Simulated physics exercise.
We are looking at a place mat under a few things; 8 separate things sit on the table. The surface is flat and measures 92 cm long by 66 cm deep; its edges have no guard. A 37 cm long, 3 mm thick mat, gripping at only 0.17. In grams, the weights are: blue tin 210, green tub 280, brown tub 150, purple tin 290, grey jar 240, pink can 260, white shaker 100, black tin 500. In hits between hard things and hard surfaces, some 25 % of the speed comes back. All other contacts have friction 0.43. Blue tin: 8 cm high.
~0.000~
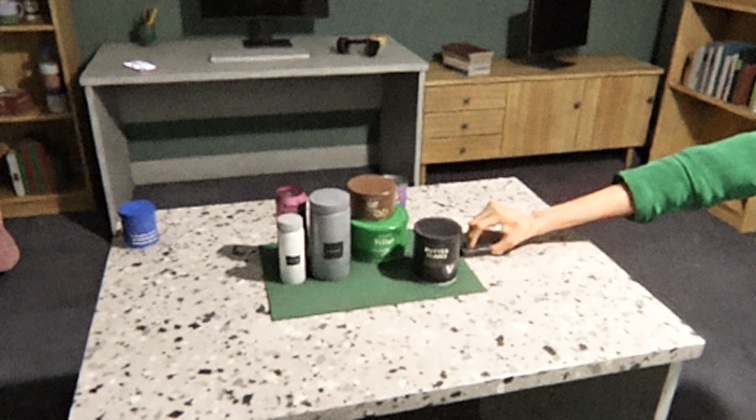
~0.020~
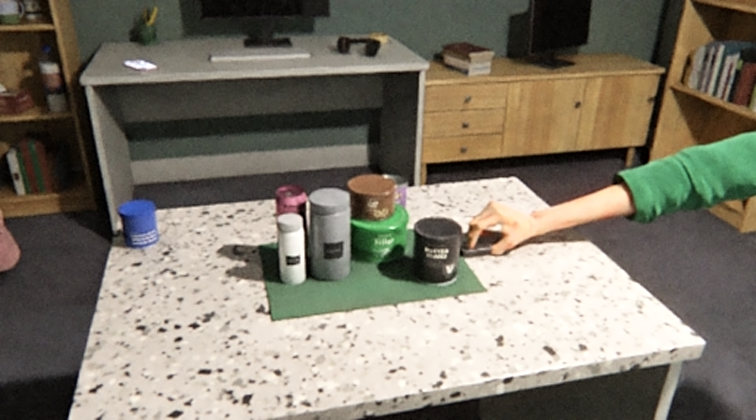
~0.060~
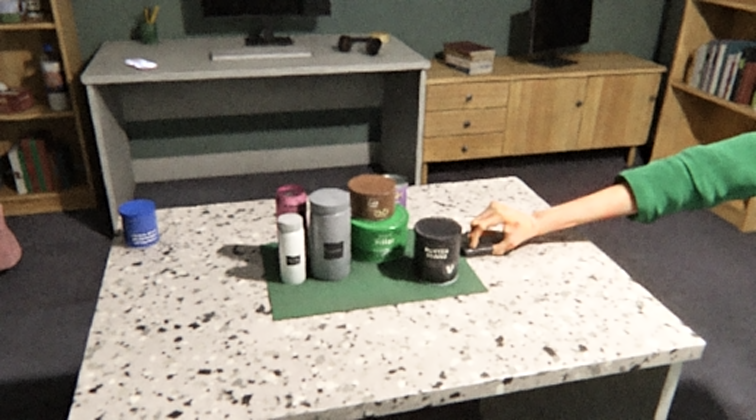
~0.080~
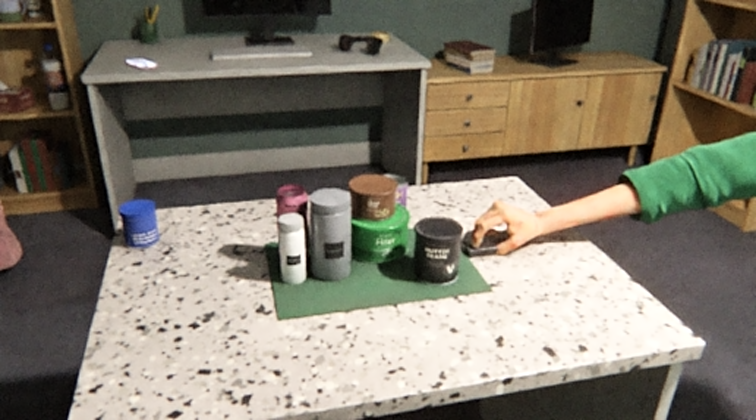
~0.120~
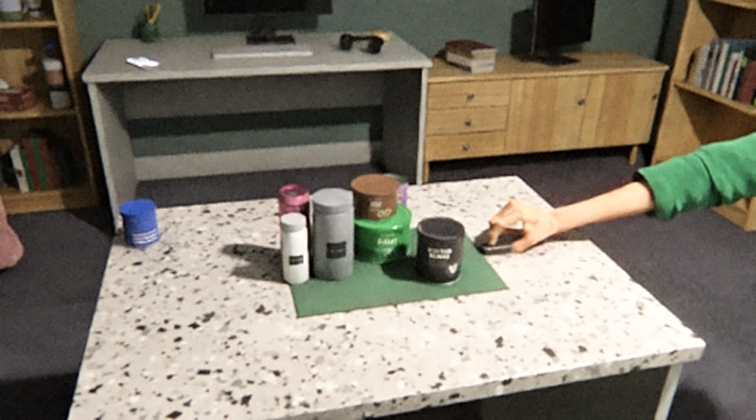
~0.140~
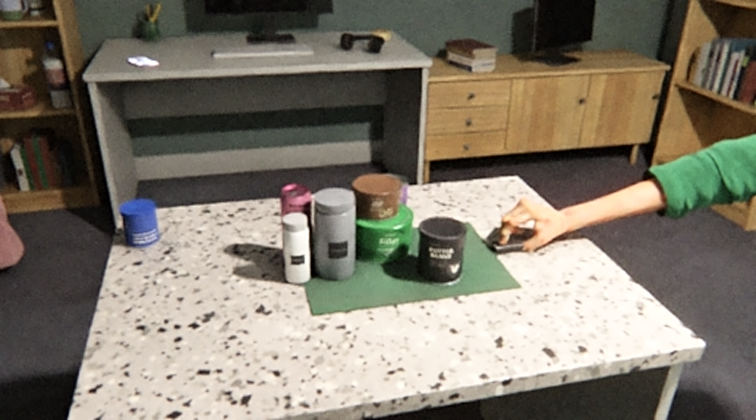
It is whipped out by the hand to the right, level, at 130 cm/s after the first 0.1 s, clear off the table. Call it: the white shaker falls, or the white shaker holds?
It holds.
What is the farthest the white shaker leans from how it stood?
At most 6 degrees.
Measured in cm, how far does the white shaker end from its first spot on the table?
Displacement: Approx. 2 cm.
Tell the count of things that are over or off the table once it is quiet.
0.
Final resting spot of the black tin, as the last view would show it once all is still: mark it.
Look near (536, 241) and you'll find it.
After 0.24 s, mat out by 20 cm; white shaker leaning 4° near (304, 249); grey jar slid 3 cm; pink can leaning 3°.
After 0.44 s, mat out by 46 cm; white shaker slid 2 cm near (301, 250); black tin leaning 3°; brown tub slid 11 cm.
After 0.54 s, mat out by 58 cm; white shaker slid 2 cm near (301, 250); black tin slid 18 cm; brown tub slid 11 cm.
At rest (1.2 s), not toppled but over 6 cm from the start, green tub, brown tub and black tin; the other 5 in place, give or take 6 cm. Seen from the same camera at the end, white shaker near (301, 250).
